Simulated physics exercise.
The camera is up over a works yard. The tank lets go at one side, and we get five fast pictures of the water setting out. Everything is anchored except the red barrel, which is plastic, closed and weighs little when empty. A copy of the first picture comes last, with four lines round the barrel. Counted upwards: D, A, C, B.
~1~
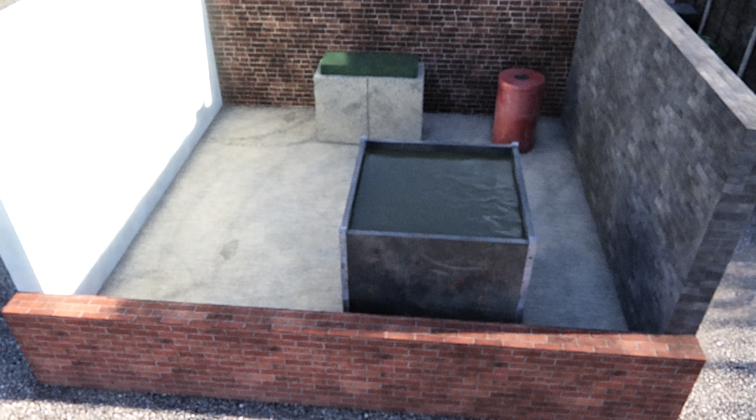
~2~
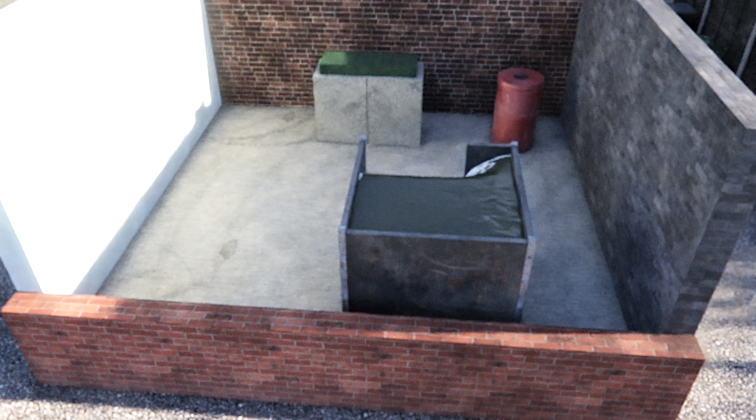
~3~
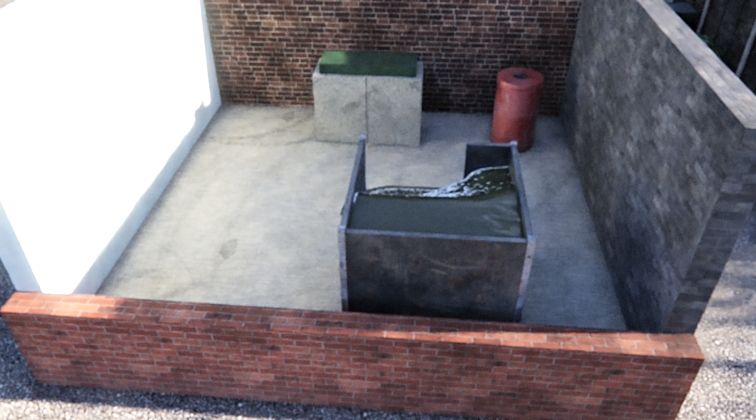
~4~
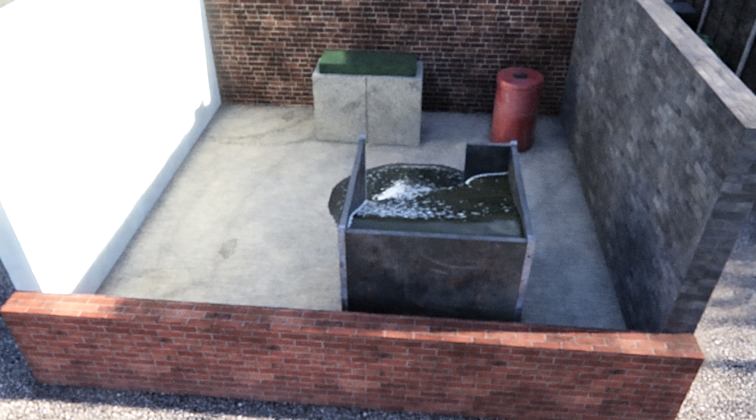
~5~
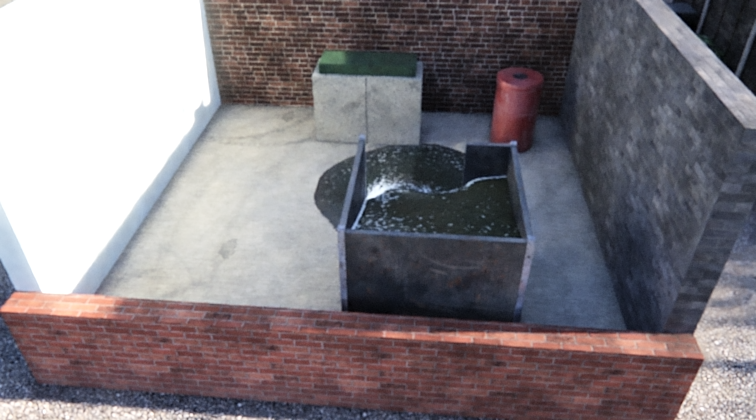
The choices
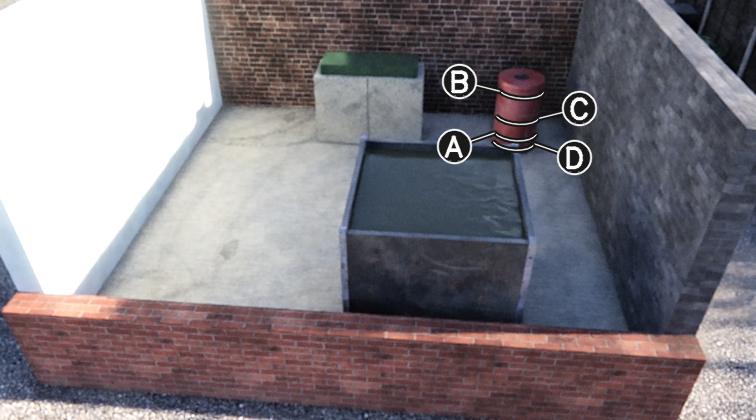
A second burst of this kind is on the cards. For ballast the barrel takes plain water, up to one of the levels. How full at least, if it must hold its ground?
Use mark C.
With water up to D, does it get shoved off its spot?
Yes, it does.
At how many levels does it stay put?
Two.
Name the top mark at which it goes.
Here it is mark A.
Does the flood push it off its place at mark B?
No, not at all.
On the marked copy, A at (516, 140); B at (523, 98); C at (519, 124); D at (515, 150); from the bottom up D, A, C, B.
With A, it is pushed about twice its own width away.
With B, it does not move.
With C, it does not move.
With D, it is pushed about 3 times its own width away.
